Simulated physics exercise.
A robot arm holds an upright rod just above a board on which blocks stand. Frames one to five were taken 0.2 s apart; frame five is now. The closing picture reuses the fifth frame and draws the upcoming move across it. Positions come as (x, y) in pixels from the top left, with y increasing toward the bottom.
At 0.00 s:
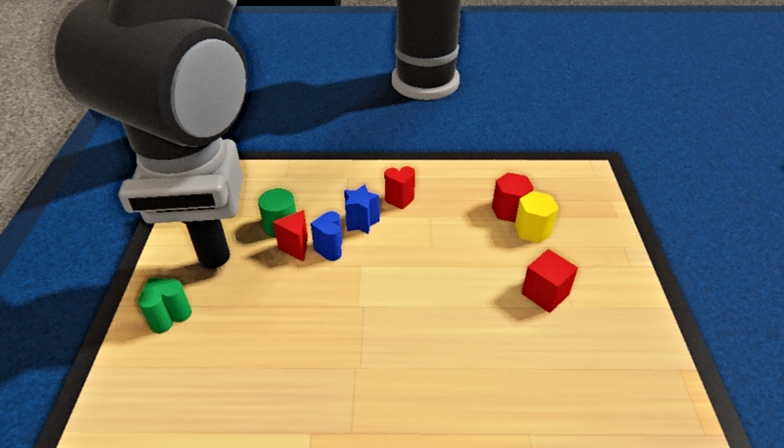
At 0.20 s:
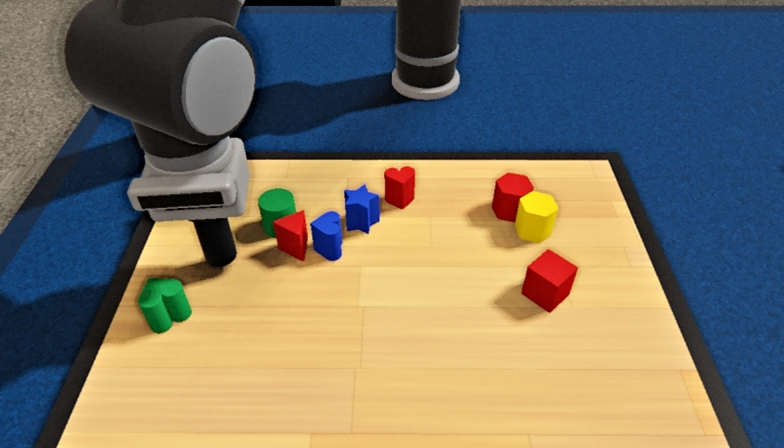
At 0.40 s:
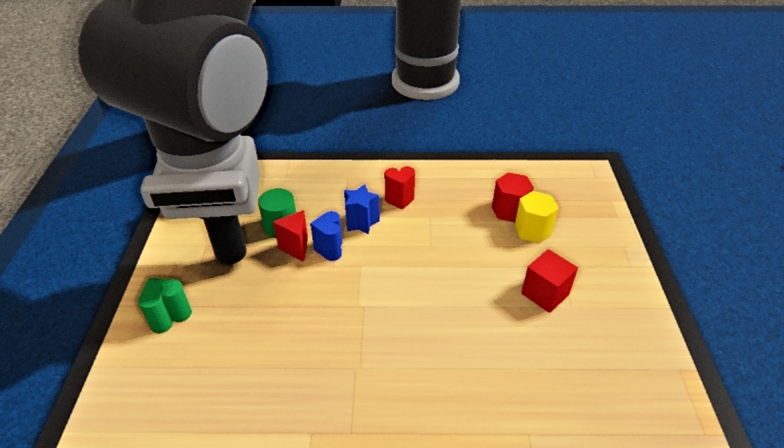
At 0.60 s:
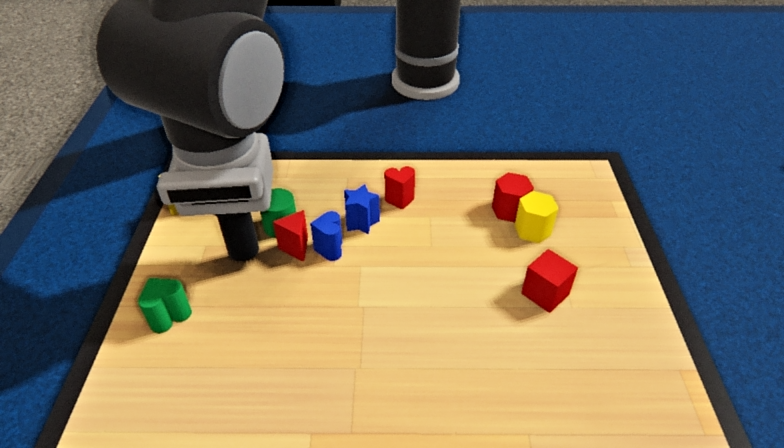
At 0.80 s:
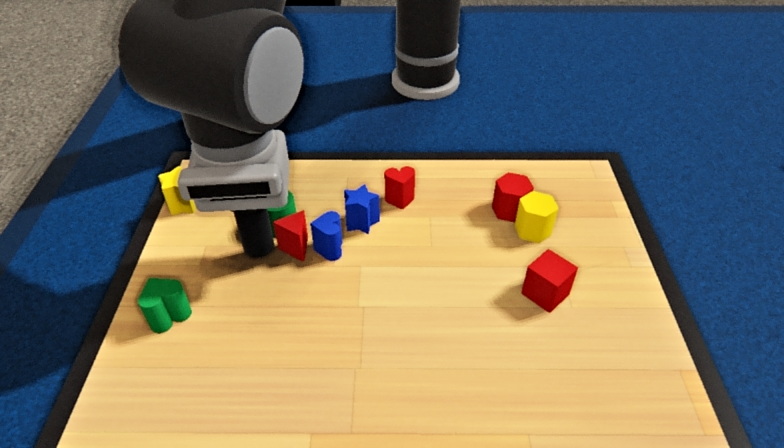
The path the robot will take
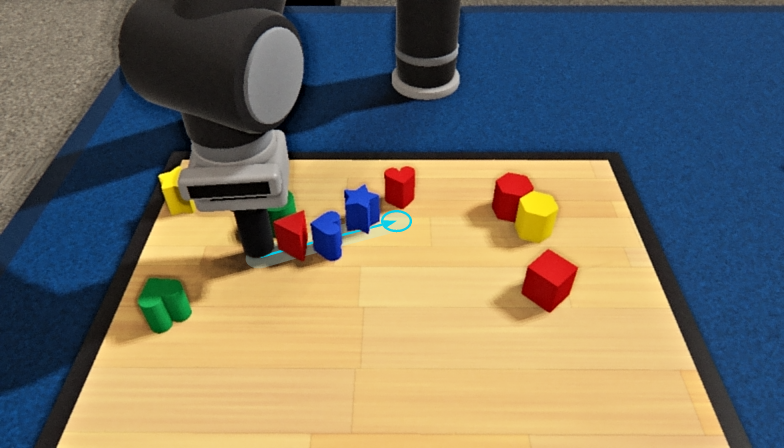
A pale wooden board with a dark edge lies on a blue surface, seen from above at an angle by a still camera. Green, red and blue blocks sit toward the left, with red and yellow ones at right. The robot arm slides its upright black rod slowly rightward and slightly up the board toward the red triangle, uncovering a yellow block behind it, while the blocks stay still.
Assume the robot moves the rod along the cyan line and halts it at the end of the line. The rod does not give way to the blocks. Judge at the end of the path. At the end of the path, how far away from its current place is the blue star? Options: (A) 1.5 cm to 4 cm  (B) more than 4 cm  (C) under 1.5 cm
Letter B.
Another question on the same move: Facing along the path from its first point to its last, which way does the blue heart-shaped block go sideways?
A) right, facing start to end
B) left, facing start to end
Letter A.
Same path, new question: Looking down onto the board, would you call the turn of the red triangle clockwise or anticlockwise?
From overhead, the rotation is clockwise.
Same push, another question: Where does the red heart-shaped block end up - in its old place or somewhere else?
That block is going to get moved.
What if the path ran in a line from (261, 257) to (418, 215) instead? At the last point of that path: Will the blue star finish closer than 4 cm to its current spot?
It seems not.
The drawn path runs in a line from (261, 257) to (397, 221).
What follows on the original path. One third of the way, rod at (307, 234); red triangle at (331, 214), turned 55° clockwise; blue heart-shaped block at (349, 224).
Two thirds of the way, rod at (353, 222); red triangle at (377, 208), turned 75° clockwise; blue heart-shaped block at (363, 227), turned 30° clockwise; blue star at (380, 187), turned 50° anticlockwise.
At the end, rod at (397, 211); red triangle at (414, 207), turned 115° clockwise; blue heart-shaped block at (363, 227), turned 30° clockwise; blue star at (409, 174), turned 105° anticlockwise; red heart-shaped block at (412, 158).
